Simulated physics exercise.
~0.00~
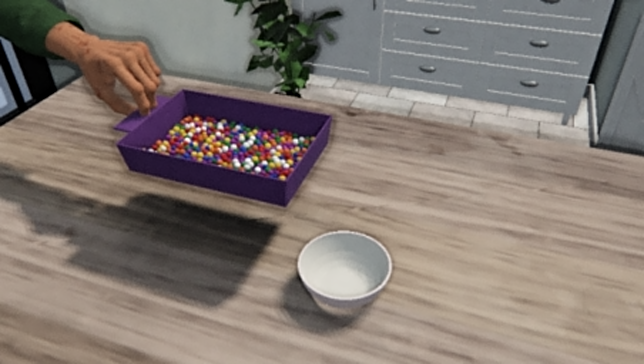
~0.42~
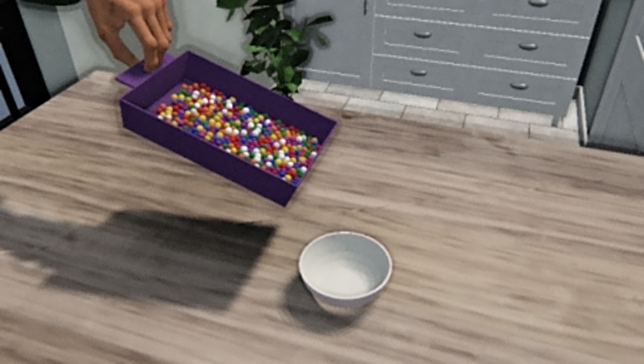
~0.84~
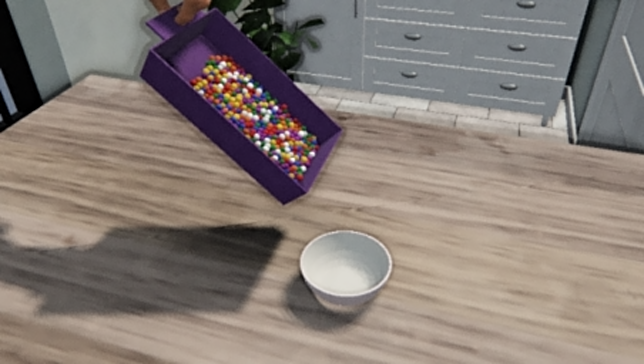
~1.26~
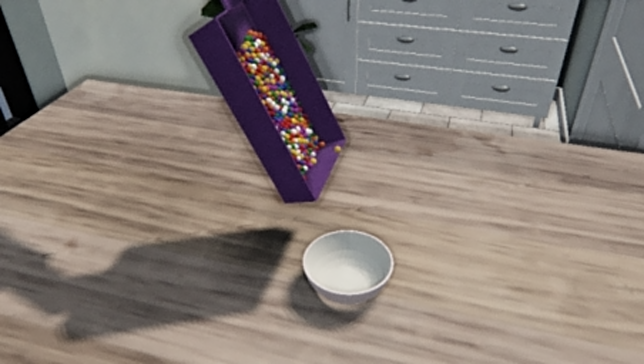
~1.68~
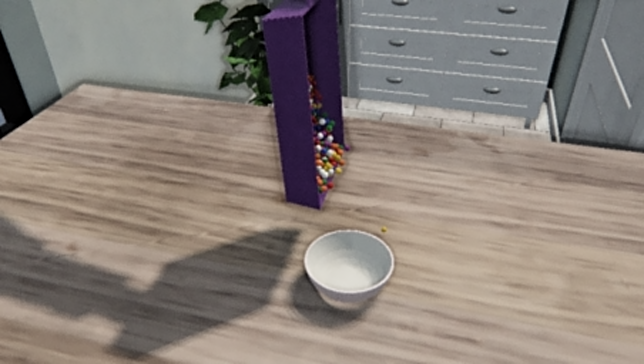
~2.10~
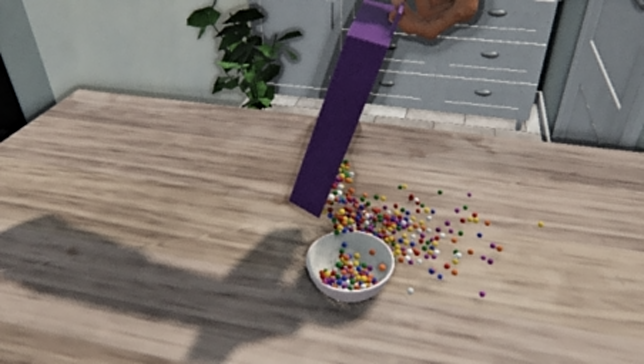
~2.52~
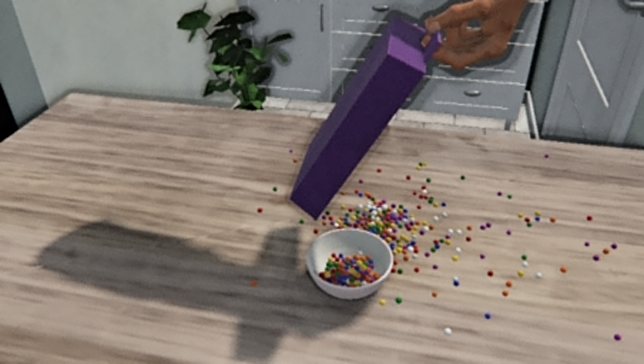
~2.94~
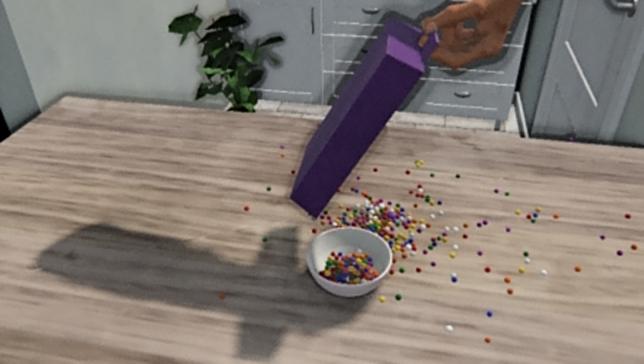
In the video, a hand lifts and steadily tips a purple tray of colorful beads over a wooden table, pouring them toward a white bowl. Some beads land in the bowl, but most scatter across the tabletop behind it and to the right as the tray stays tilted.
